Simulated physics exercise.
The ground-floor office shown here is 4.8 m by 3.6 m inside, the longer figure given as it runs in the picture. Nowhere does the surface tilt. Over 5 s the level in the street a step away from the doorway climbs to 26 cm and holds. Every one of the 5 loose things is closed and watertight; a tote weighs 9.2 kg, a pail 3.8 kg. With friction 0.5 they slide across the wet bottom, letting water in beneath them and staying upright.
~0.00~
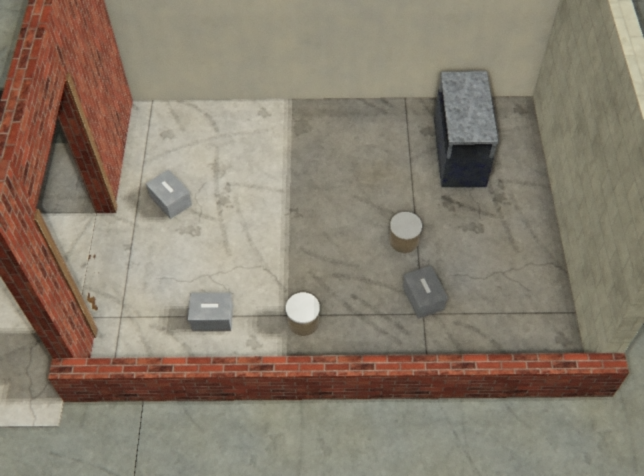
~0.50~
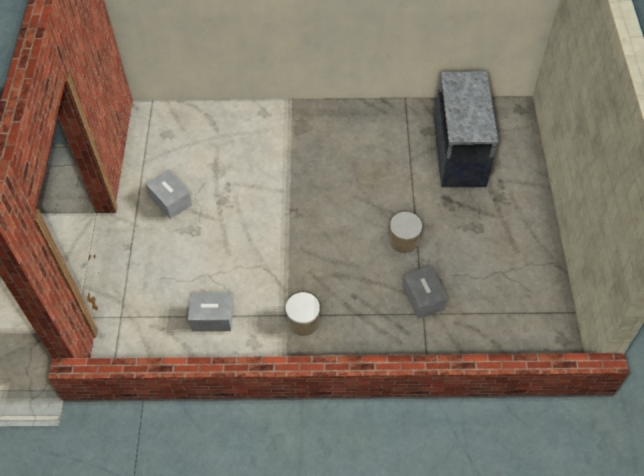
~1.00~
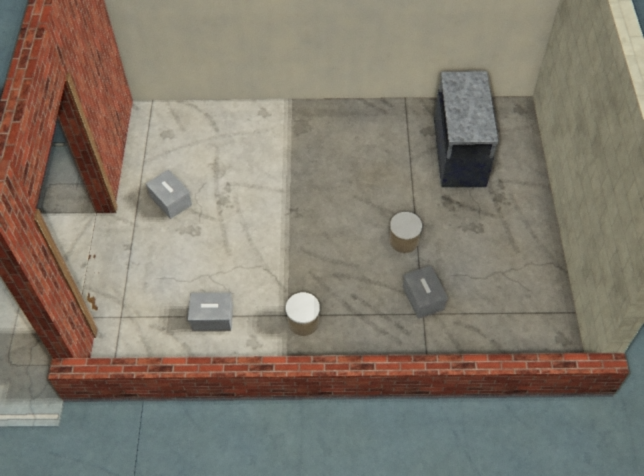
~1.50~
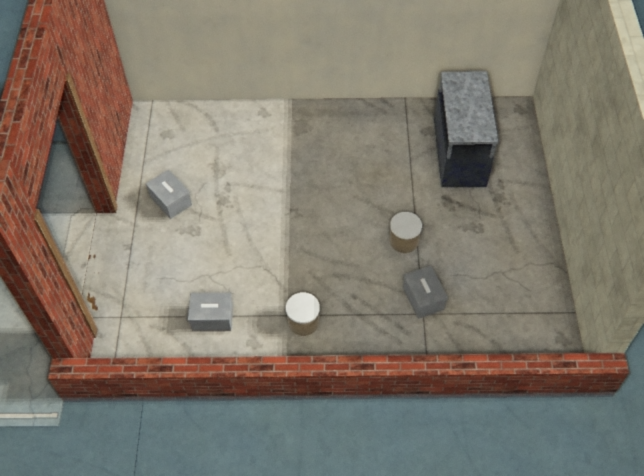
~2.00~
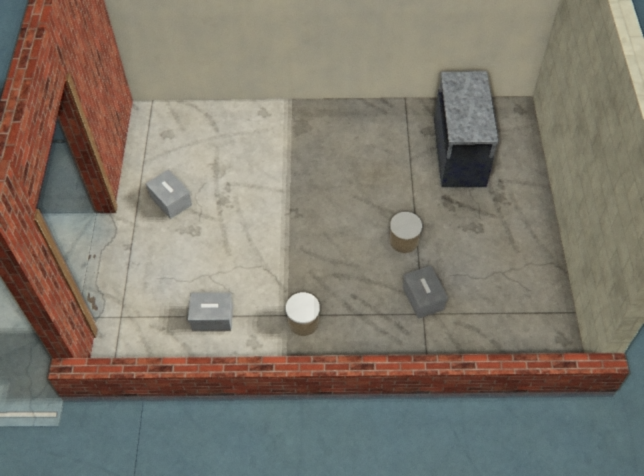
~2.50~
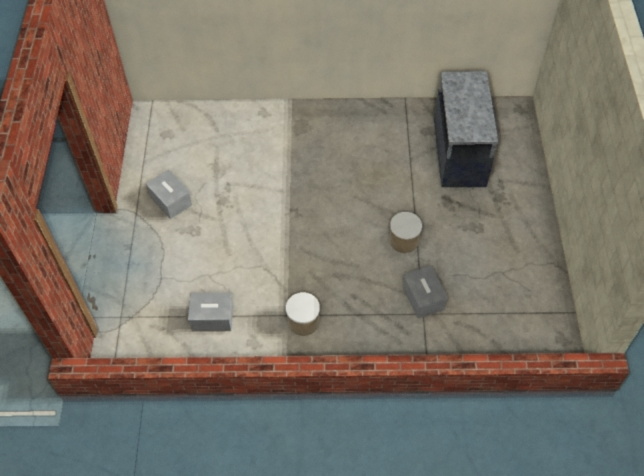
To begin with, a walled room with a pale and grey floor holds grey boxes, two round drums and a dark cabinet, all still. The ground outside turns blue with water, which then enters through the left doorway and spreads a small rounded patch inside, while the objects stay put.
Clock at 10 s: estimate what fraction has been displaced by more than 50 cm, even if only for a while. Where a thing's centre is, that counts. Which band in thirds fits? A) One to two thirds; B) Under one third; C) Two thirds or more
Option C: Two thirds or more.
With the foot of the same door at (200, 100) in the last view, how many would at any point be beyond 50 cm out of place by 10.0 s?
Count: 5.
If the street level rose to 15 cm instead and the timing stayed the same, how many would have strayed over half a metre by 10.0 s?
3.
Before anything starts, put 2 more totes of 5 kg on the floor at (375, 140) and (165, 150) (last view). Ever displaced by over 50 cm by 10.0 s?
Note: Item 1 above threshold; item 2 below threshold.
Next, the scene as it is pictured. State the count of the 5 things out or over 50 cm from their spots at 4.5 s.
It comes to 0.
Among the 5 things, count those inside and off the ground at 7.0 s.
That would be 3 of them.
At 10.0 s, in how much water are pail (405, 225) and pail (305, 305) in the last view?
I'd estimate 18 cm for the first and 18 cm for the second.
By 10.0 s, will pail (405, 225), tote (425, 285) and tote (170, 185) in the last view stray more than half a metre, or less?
In turn: Past it, over, short of it.
After 3.5 s 0 of 5 are over 50 cm from their spots; 0 afloat.
After 4.5 s 0 of 5 are over 50 cm from their spots; 0 afloat.
After 7.0 s 4 of 5 are over 50 cm from their spots; 3 afloat.
After 10.0 s 4 of 5 are over 50 cm from their spots, and 4 have been at some point; 4 afloat.
